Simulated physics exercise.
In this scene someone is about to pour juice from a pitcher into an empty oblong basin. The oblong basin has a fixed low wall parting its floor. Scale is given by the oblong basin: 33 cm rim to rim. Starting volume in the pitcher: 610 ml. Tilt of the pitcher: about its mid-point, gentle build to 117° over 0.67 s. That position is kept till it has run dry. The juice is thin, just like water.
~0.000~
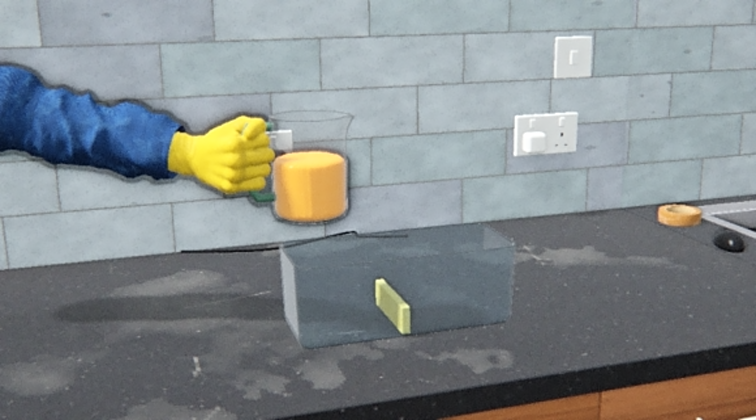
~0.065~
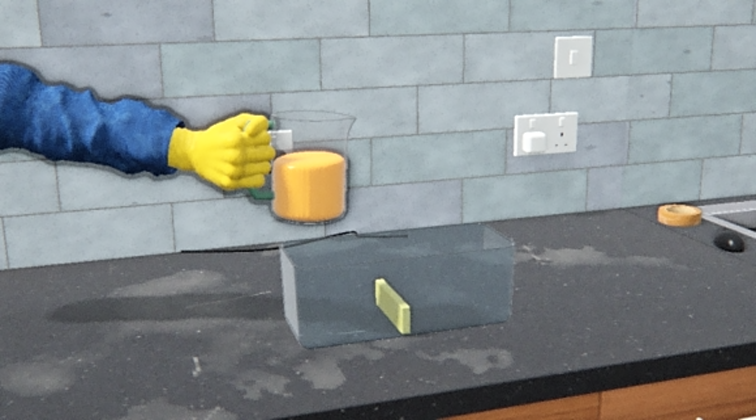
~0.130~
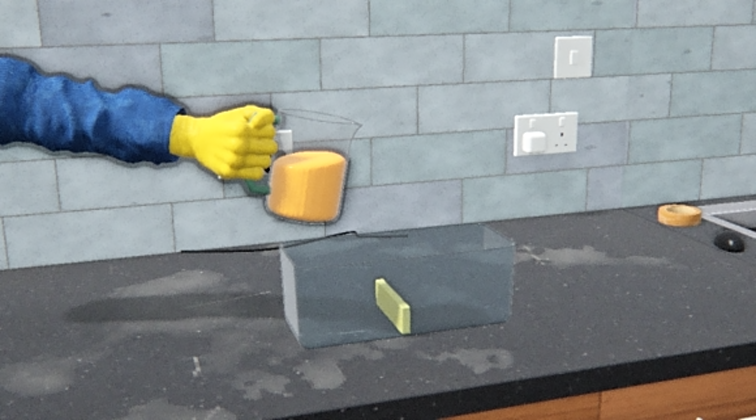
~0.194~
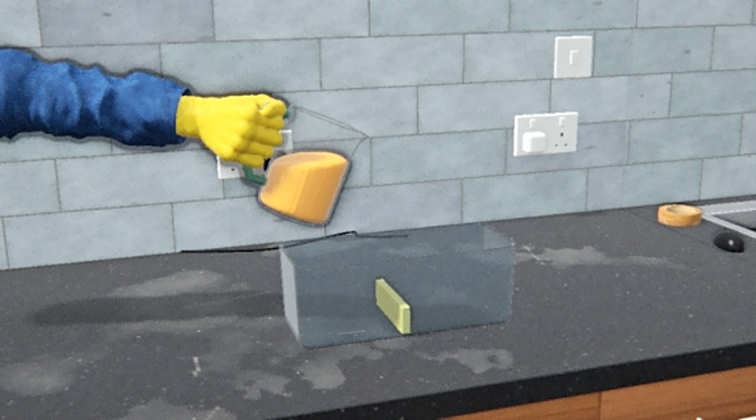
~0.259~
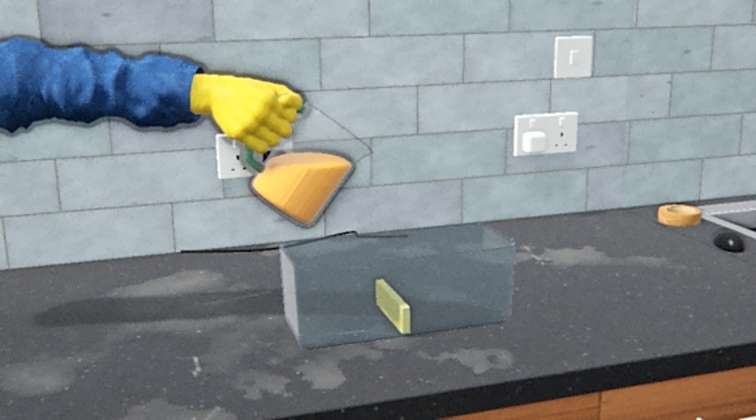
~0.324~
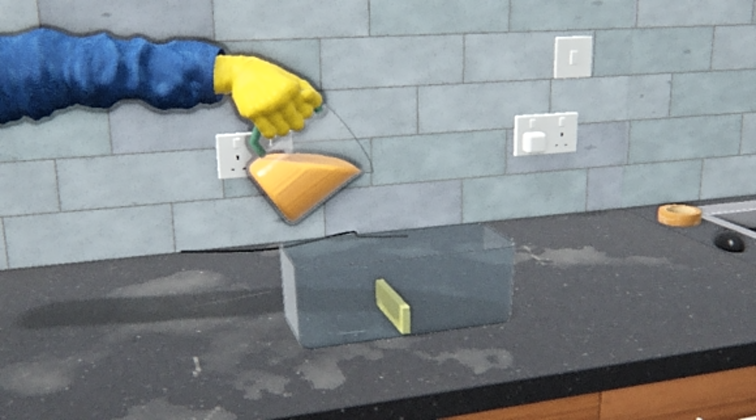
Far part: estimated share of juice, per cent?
48 per cent.
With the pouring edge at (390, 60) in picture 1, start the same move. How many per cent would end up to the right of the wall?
75 %.
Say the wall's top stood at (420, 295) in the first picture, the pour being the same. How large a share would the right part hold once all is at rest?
With the wall placed like that, close to 10 per cent.
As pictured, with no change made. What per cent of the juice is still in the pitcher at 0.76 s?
10 %.
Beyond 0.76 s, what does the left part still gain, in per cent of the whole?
Close to 12% of the whole.
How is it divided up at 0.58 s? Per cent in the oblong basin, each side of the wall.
10 per cent left and 10 right, roughly.
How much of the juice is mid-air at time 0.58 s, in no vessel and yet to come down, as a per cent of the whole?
Estimate: Some 26 % of the total.
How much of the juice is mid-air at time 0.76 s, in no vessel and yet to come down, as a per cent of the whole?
Roughly 8 %.
After 0.58 s the tilt is 112° and 56 per cent is still to pour, 9 is left of the wall and 9 right of it.
After 0.76 s the tilt is 117° and 10 per cent is still to pour, 38 is left of the wall and 43 right of it.
After 0.96 s the tilt is 117° and 0 per cent is still to pour, 50 is left of the wall and 48 right of it.
After 1.17 s the tilt is 117° and 0 per cent is still to pour, 51 is left of the wall and 48 right of it.
In the end 51 per cent lies left of the wall, 48 right of it and 1 outside.
